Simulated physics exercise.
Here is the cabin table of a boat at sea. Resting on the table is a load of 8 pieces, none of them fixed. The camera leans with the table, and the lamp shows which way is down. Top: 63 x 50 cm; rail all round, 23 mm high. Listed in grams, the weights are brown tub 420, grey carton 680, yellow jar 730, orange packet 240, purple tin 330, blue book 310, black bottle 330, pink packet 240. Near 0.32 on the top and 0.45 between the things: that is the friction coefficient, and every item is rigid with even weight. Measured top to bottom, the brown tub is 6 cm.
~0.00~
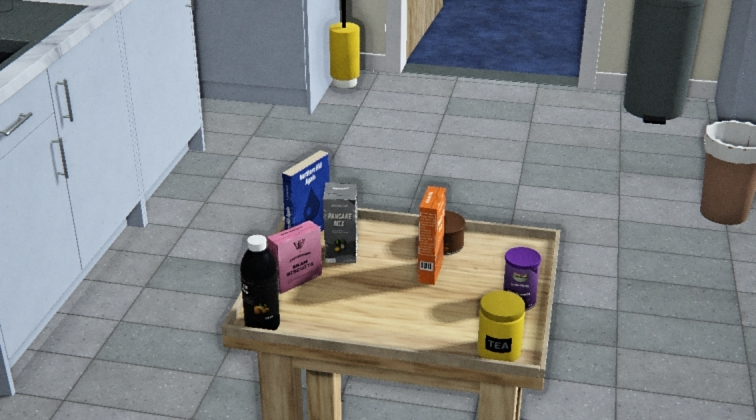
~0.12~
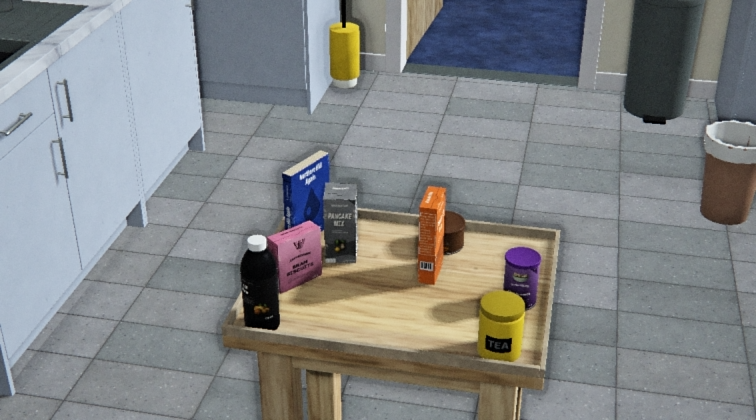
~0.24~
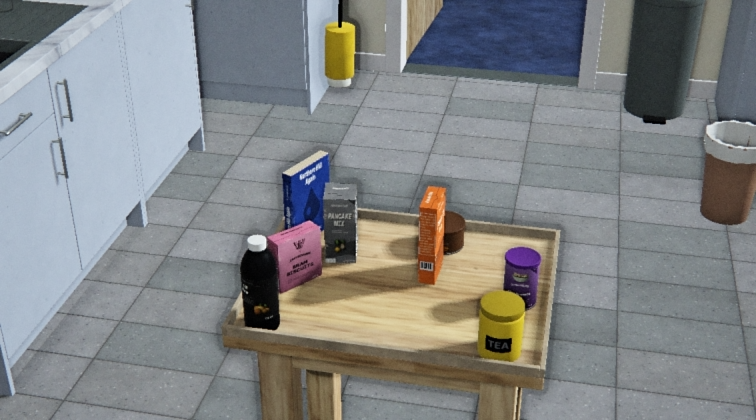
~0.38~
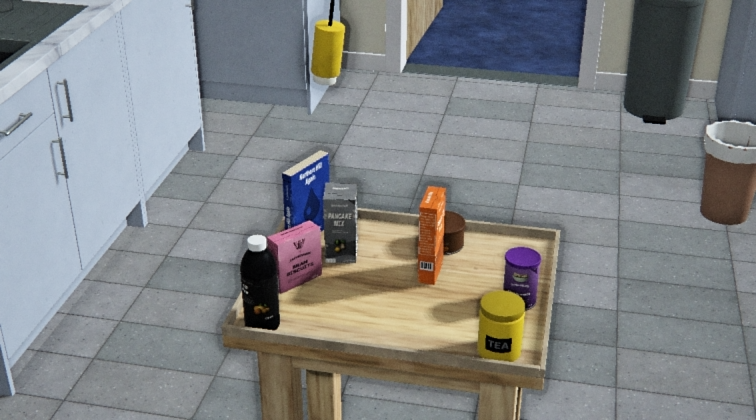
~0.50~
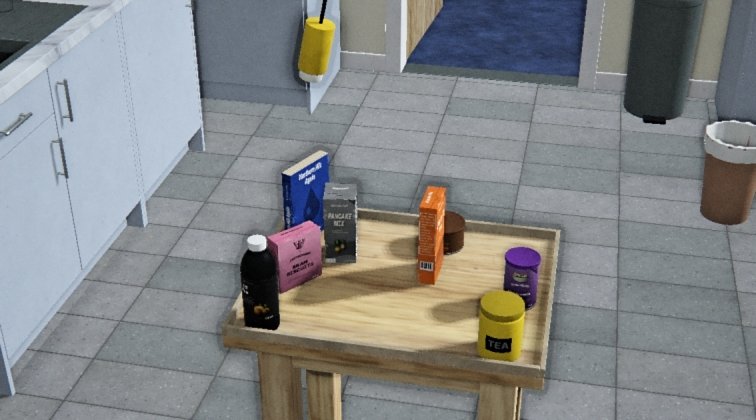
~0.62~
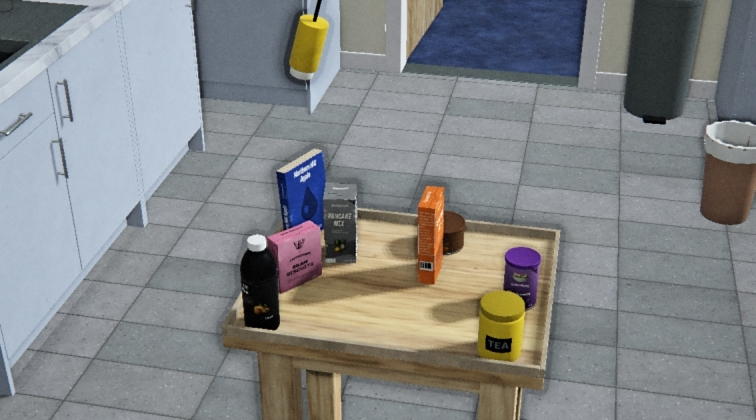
On a boat's cabin table, cartons, jars, a bottle and a blue book stood still while the hanging yellow lamp swung gradually left; then the book leaned slightly to the left.
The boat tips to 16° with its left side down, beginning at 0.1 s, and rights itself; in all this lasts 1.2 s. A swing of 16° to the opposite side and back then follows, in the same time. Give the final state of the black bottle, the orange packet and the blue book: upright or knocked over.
Final state - black bottle upright, orange packet knocked over, blue book knocked over.
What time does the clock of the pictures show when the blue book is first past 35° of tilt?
It happens near 0.8 s.
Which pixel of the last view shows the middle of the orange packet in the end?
Near (387, 262).
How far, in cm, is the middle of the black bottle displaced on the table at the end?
Net distance near 0 cm.
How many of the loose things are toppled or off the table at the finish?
2.
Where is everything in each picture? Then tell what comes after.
Boat level; black bottle (260, 283); orange packet (432, 236); blue book (307, 200), in the first frame.
Boat level; yellow jar (501, 327); purple tin (521, 279), in the second frame.
Floor tilted 2°, left side down; pink packet (295, 257), in the third frame.
Floor tilted 7°, left side down; grey carton (341, 223); yellow jar (501, 327), in the fourth frame.
Floor tilted 12°, left side down; purple tin (521, 279); pink packet (295, 257), in the fifth frame.
Floor tilted 15°, left side down; black bottle (260, 283); orange packet (431, 236); blue book (304, 199) tipped 5° against what carries it, in the sixth frame.
Around 0.92 s, floor tilted 11°, left side down; blue book now off the table; orange packet tipped 45° against what carries it near (397, 237).
Around 1.12 s, floor tilted 3°, left side down; orange packet on its side near (387, 257); grey carton shifted 2 cm.
Finally (3.0 s), off the table and tipped over, blue book; on their side or leaning hard on the table, orange packet; the other 6 still in place (within 5 cm). In the last view, black bottle near (260, 283), orange packet near (387, 262).
